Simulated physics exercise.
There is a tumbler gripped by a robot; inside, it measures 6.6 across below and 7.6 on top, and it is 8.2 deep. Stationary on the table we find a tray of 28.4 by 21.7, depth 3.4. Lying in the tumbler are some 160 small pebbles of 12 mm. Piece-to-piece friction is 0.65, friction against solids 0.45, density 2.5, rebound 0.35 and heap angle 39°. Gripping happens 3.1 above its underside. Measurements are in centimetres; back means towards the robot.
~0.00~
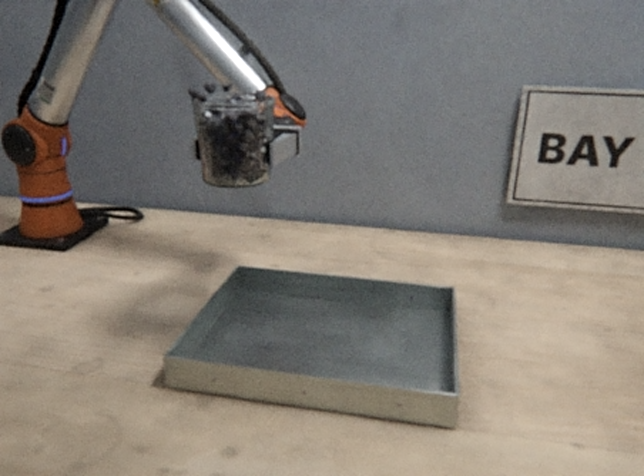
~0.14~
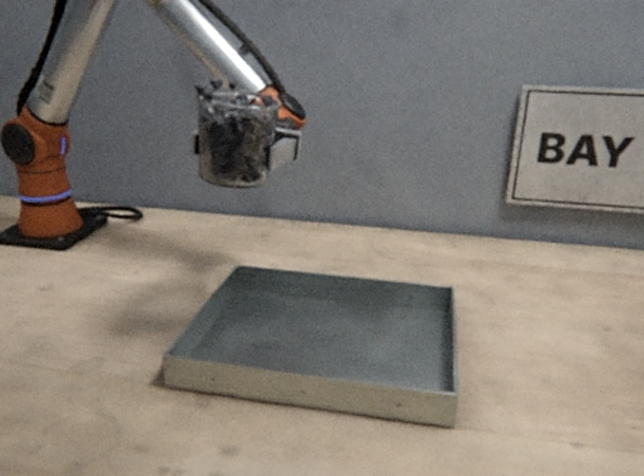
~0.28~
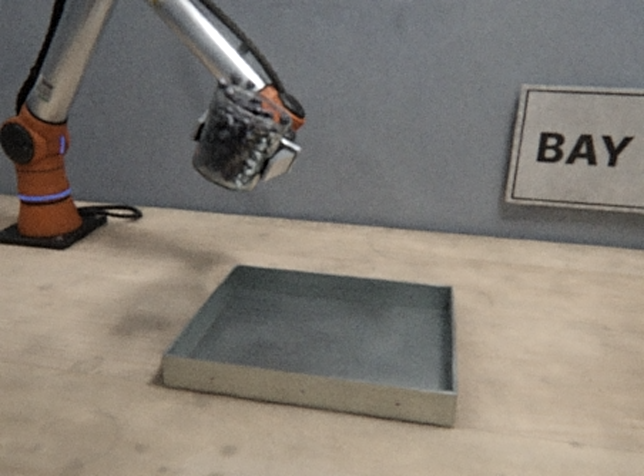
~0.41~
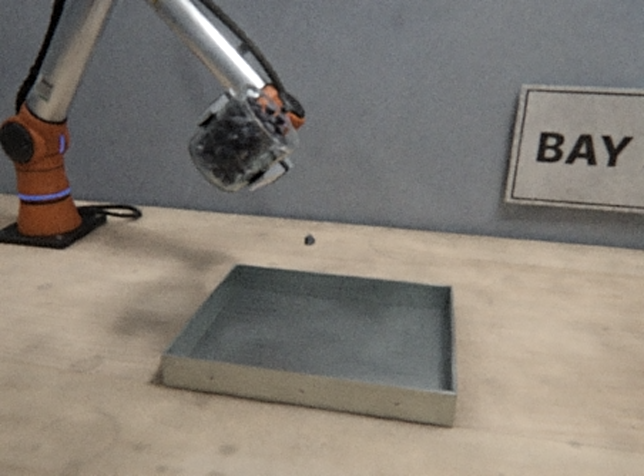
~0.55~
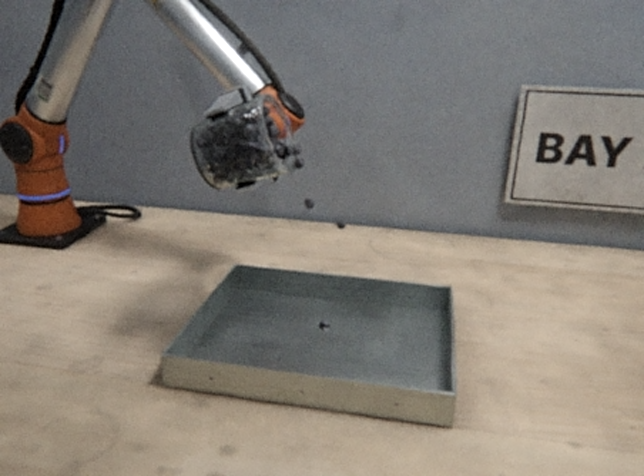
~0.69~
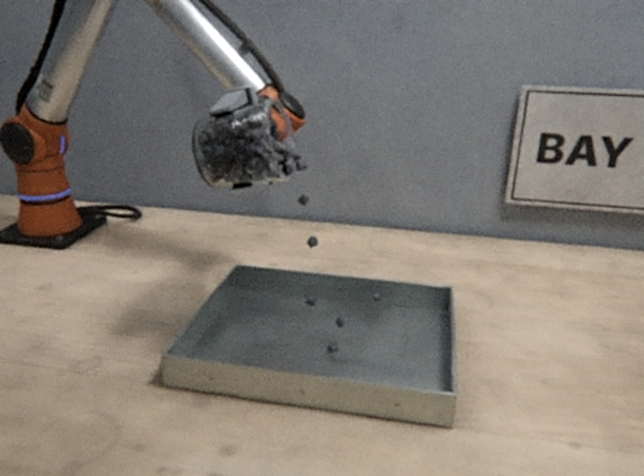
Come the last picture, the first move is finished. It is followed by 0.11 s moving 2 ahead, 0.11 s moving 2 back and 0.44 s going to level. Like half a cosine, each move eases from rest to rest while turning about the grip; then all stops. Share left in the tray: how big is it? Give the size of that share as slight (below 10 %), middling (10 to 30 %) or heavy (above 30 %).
Middling.
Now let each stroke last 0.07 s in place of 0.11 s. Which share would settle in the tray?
That would give around 35 per cent.
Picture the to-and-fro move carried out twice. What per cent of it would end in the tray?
I'd expect something close to 25 per cent.
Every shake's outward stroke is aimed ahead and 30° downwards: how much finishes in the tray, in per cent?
Close to 10 in a hundred.
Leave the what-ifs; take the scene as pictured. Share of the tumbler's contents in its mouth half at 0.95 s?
I'd say close to 50 per cent.
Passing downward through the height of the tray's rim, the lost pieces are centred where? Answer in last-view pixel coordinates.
Close to pixel (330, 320).
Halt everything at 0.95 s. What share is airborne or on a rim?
Logged share: Close to 5 per cent.
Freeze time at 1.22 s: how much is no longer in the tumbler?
Roughly 15 per cent by then.
After 0.95 s, tilted 74° forward, highest piece 25 above the table; 140 in the tumbler, 10 in the tray, 8 in flight or on a rim.
After 1.22 s, tilted 16° forward, highest piece 27 above the table; 134 in the tumbler, 24 in the tray.
After 1.55 s, level, highest piece 27 above the table; 134 in the tumbler, 24 in the tray.
After 2.60 s, level, highest piece 27 above the table; 134 in the tumbler, 24 in the tray.
In the end, 134 in the tumbler, 24 in the tray. That is 15 % in the tray.
